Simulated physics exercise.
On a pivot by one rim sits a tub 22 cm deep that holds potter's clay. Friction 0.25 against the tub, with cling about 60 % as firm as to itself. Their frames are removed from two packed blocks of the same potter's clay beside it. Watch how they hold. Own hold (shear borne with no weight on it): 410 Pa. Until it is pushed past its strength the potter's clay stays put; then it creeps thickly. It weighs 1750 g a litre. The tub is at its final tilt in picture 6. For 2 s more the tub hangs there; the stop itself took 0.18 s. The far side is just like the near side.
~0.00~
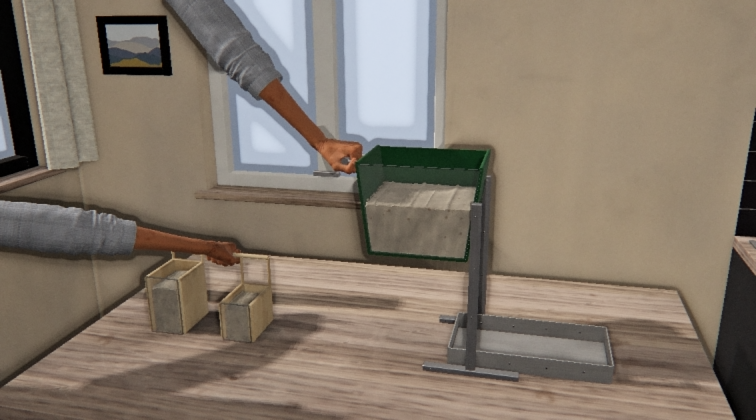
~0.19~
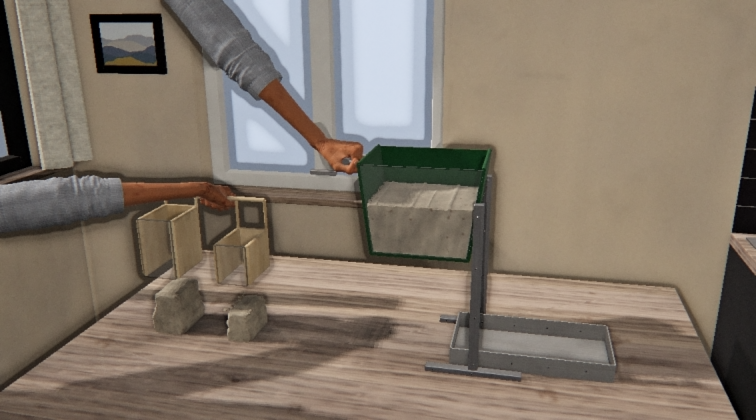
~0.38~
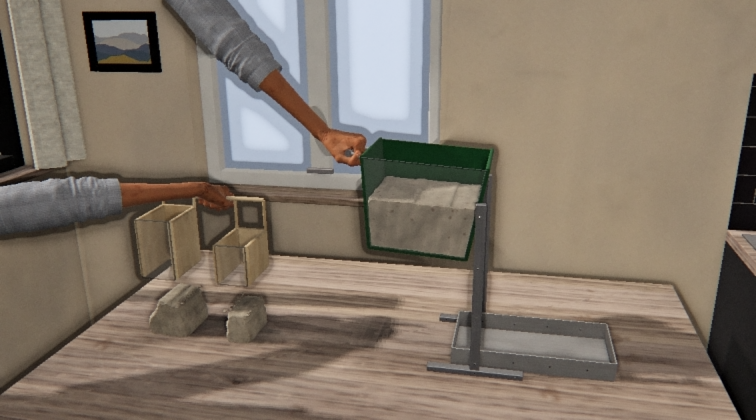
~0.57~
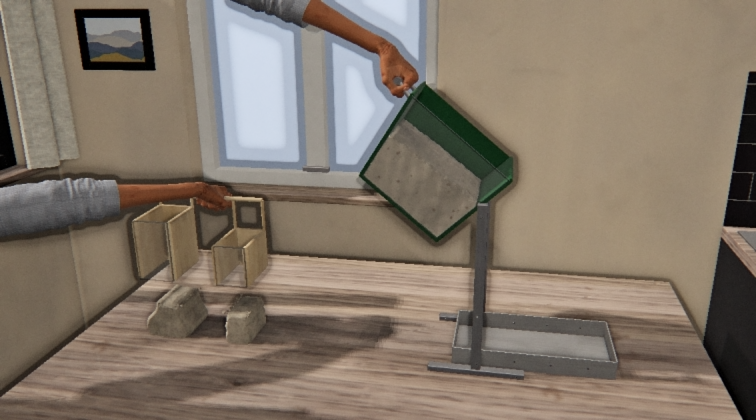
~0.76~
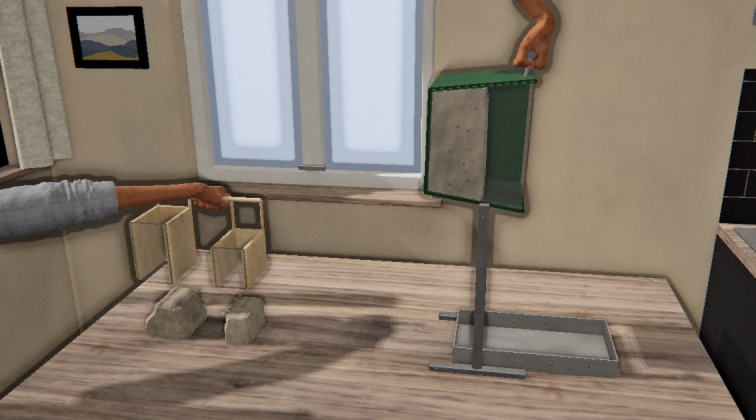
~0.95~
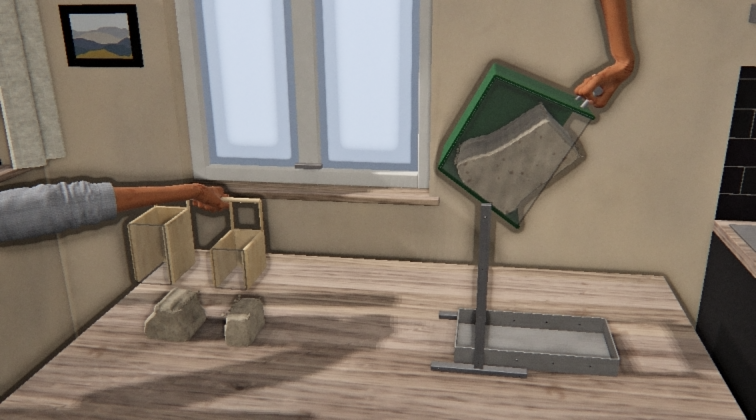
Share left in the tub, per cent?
0 per cent.
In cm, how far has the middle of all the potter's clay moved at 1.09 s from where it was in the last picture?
Around 22 centimetres.
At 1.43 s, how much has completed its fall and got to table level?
About 100 %.
After 1.09 s, the tub is at 119 degrees and holds 19 %.
After 1.26 s, the tub is at 119 degrees and holds 0 %.
After 1.43 s, the tub is at 119 degrees and holds 0 %.
After 1.60 s, the tub is at 119 degrees and holds 0 %.
After 2.95 s, the tub is at 119 degrees and holds 0 %.
